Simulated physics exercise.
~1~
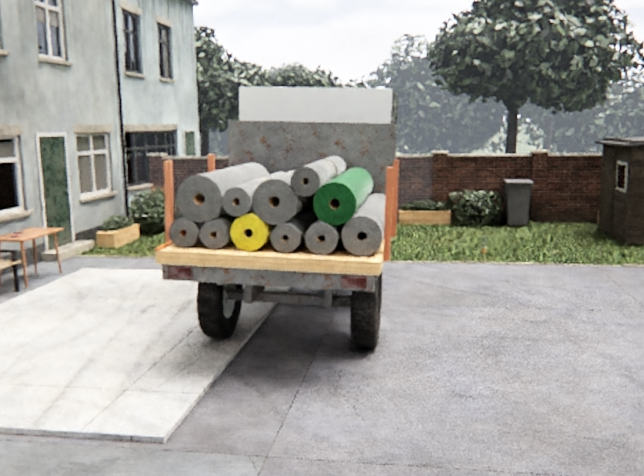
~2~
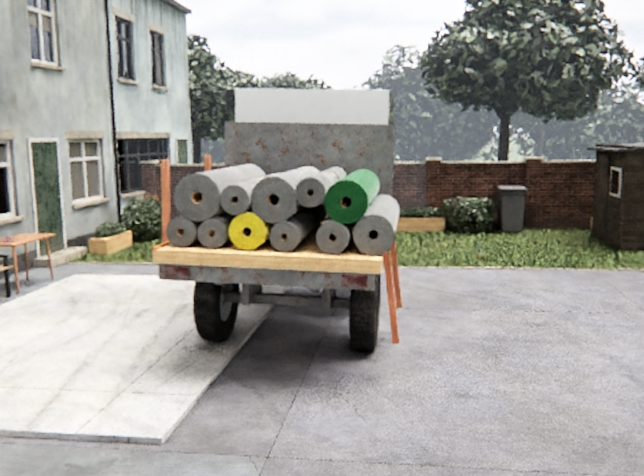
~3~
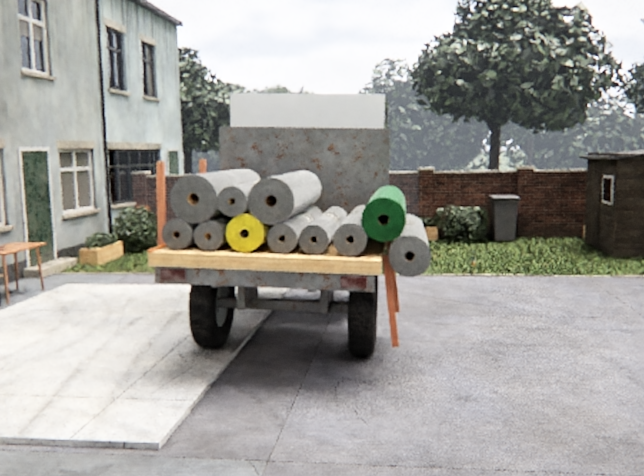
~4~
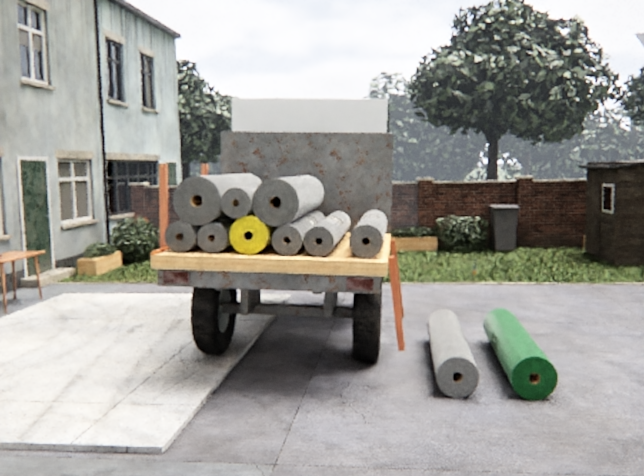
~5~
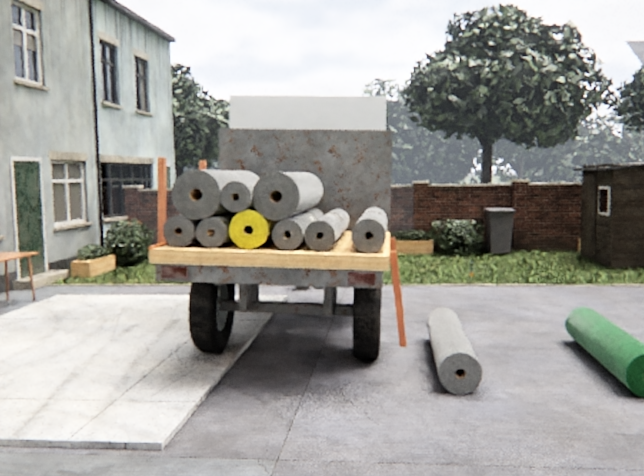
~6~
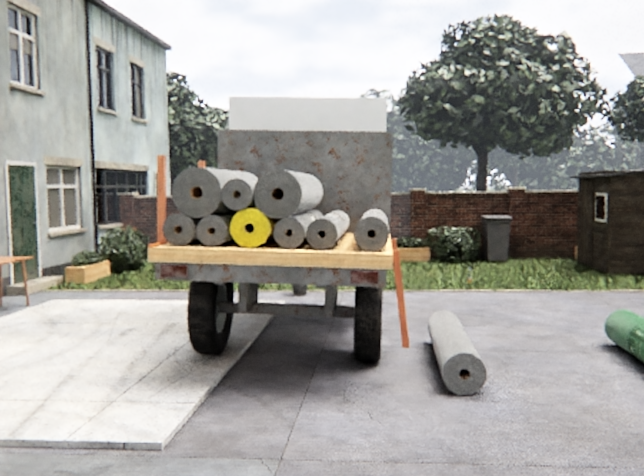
In the video, the right-hand posts swing down on a parked flatbed loaded with stacked rolls, and the green roll and a grey one drop off that side. The green one rolls away right, while the grey one rests nearby and the yellow stays aboard.
